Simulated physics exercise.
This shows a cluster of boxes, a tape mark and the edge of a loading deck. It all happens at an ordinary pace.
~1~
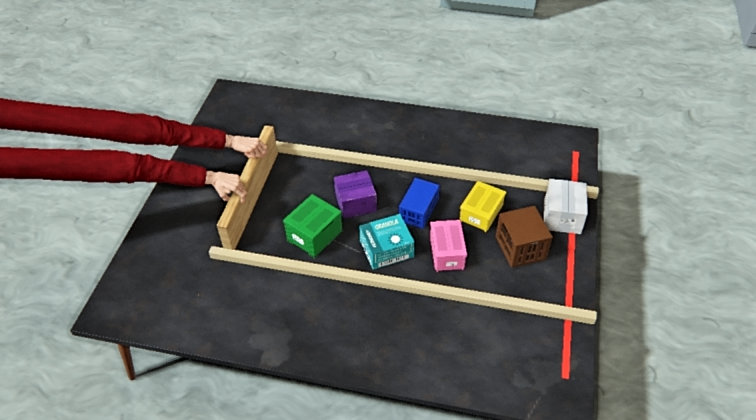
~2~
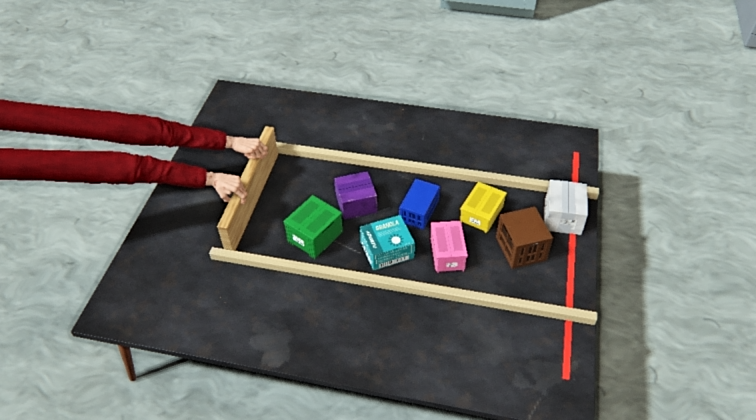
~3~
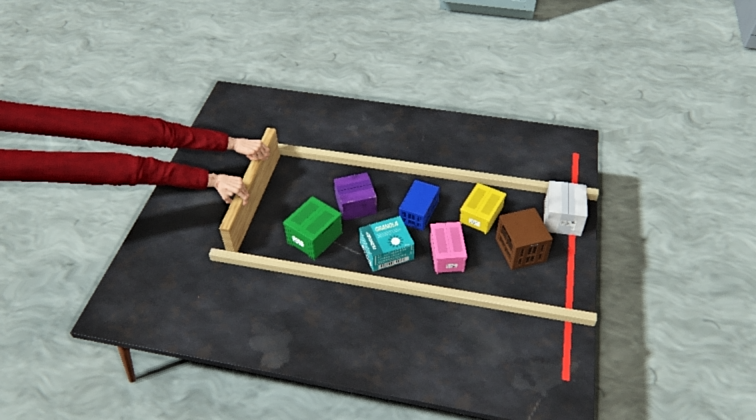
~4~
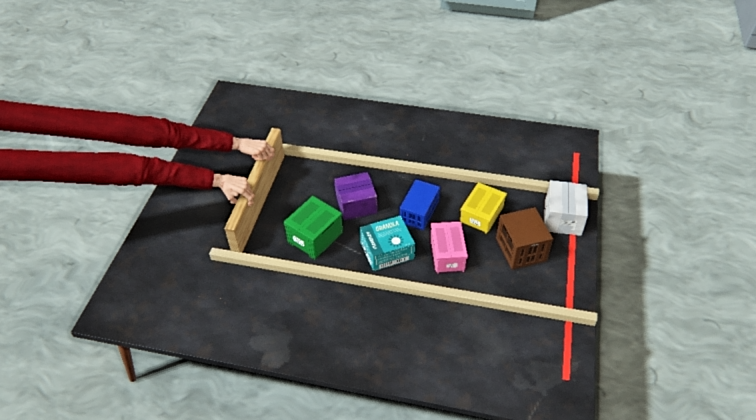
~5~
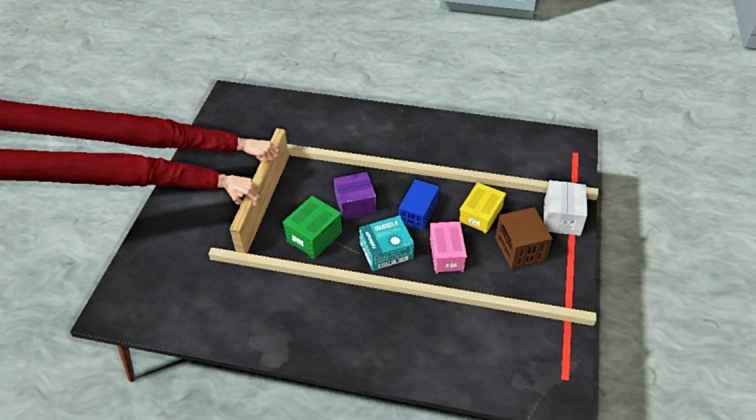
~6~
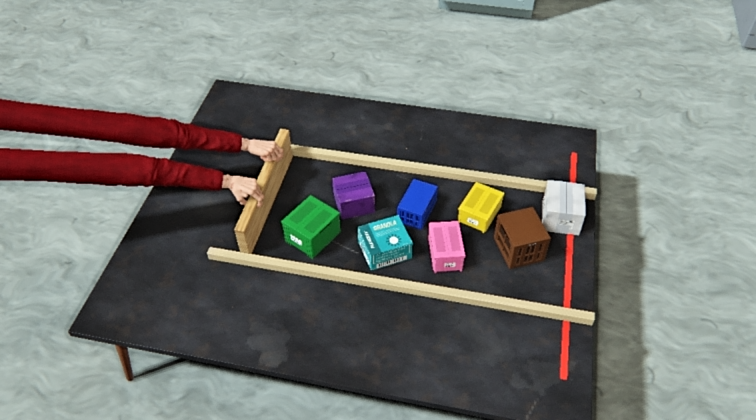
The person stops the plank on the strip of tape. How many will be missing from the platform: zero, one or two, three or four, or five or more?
As it turns out, the number that fall off is five or more.
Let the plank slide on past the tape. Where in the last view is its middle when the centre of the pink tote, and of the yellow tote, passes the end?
About (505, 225), and (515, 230) for the other.
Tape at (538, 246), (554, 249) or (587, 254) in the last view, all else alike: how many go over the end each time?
In that order 5, 6 and 8.
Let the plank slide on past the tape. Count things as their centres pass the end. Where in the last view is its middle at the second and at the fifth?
First at (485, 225), next at (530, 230).
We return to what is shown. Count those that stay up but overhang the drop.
Overhanging: 2.
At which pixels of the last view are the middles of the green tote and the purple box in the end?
The green tote stops around (592, 267); the purple box around (591, 234).
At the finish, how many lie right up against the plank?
That makes 2.
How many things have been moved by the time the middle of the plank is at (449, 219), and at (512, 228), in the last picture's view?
At the one place 8, at the other 8.
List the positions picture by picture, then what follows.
White parcel (565, 206); brown crate (523, 237); yellow tote (483, 206); plank (250, 187); tape (572, 250), in the first frame.
Brown crate (524, 238); plank (250, 187), in the second frame.
Yellow tote (483, 208); green tote (314, 228), in the third frame.
White parcel (566, 208); turquoise box (387, 243), in the fourth frame.
Brown crate (523, 238); pink tote (448, 247), in the fifth frame.
White parcel (563, 208); brown crate (521, 238); yellow tote (481, 207); plank (266, 190); tape (570, 251), in the sixth frame.
Early on, none off yet; white parcel at rest near (563, 208); brown crate at rest near (521, 238); yellow tote at rest near (481, 207).
A while later, none off yet; white parcel travelled about its own width near (592, 205); brown crate travelled about its own width near (576, 237); yellow tote travelled about its own width near (546, 209).
Finally, the number that fall off is five or more; lost, turquoise box, blue crate, pink tote, yellow tote, brown crate and white parcel.
